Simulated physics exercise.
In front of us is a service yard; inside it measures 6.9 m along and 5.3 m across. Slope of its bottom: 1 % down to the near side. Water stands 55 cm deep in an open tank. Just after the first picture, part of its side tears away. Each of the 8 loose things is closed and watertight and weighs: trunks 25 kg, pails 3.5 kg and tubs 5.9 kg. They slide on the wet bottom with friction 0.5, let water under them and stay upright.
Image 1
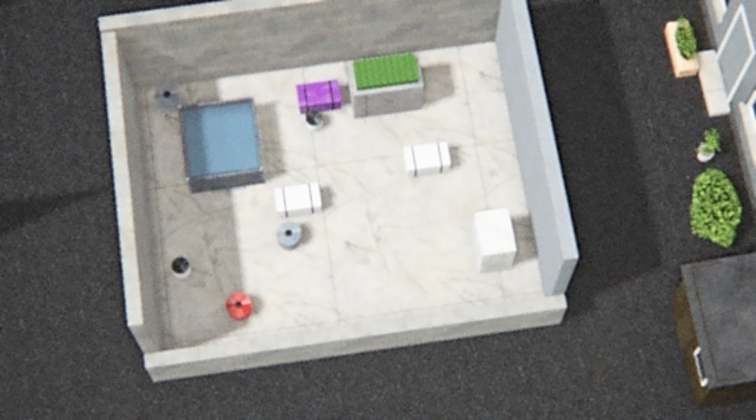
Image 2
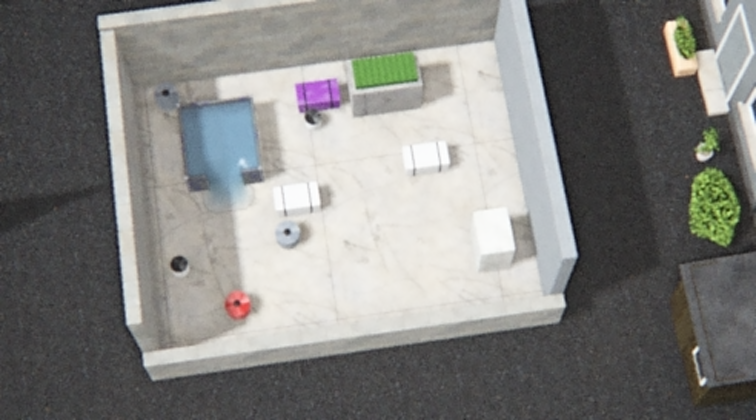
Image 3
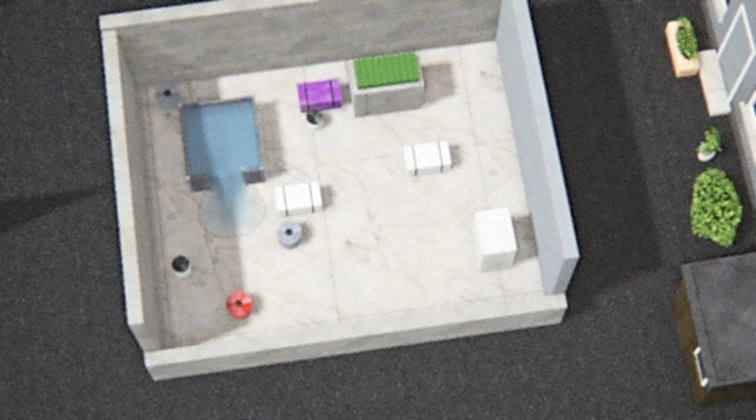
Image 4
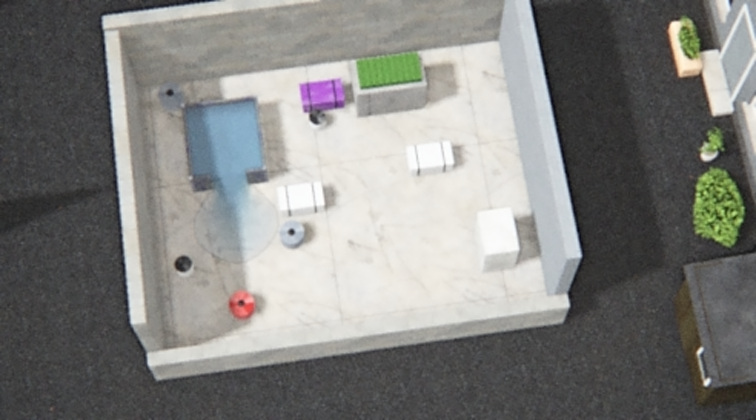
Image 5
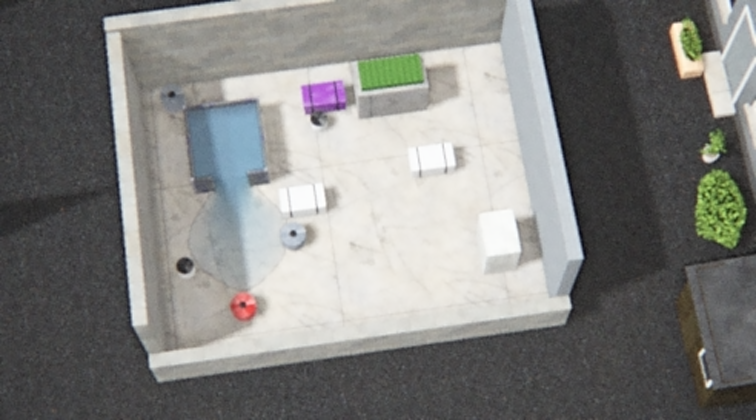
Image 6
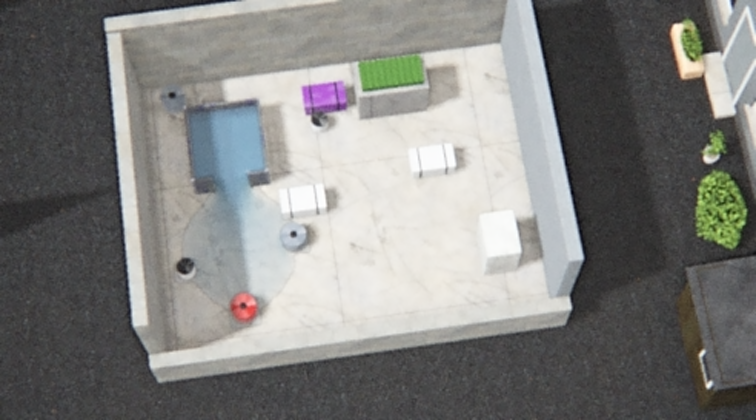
Water pours from an open tank and spreads across the pale floor around the red tub.
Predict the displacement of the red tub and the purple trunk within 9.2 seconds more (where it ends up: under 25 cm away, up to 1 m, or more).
Result - red tub: Large displacement; purple trunk: Almost no movement.
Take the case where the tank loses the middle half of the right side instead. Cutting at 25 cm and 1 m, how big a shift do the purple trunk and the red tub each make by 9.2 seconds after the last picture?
With that failure, the purple trunk budges a short distance, and the red tub keeps its spot.
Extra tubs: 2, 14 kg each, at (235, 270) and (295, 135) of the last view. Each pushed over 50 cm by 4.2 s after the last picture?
So that's across the line and then behind the line.
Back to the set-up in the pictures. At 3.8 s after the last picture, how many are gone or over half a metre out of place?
At that moment it comes to 3.
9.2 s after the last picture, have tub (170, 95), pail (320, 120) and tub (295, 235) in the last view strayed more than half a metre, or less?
Taking them in order: Fell shy, fell shy and exceeded.
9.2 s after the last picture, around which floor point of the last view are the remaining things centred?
Somewhere near (339, 188).
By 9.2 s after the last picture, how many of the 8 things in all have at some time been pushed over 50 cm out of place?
3 of them.
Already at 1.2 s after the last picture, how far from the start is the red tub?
Shift by then: About 50 cm.
Then, 1.2 s after the last picture the red tub is near (243, 332), 0.5 m from its start, afloat; the purple trunk is near (324, 94), 0.0 m from its start, aground; 2 afloat.
Then, 3.8 s after the last picture the red tub is near (293, 306), 0.9 m from its start, afloat; the purple trunk is near (324, 94), 0.0 m from its start, aground; 2 afloat.
Then, 6.2 s after the last picture the red tub is near (406, 276), 2.9 m from its start, afloat; the purple trunk is near (324, 94), 0.0 m from its start, aground; 2 afloat.
Then, 9.2 s after the last picture the red tub is near (457, 235), 4.0 m from its start, afloat; the purple trunk is near (324, 94), 0.0 m from its start, aground; 2 afloat.
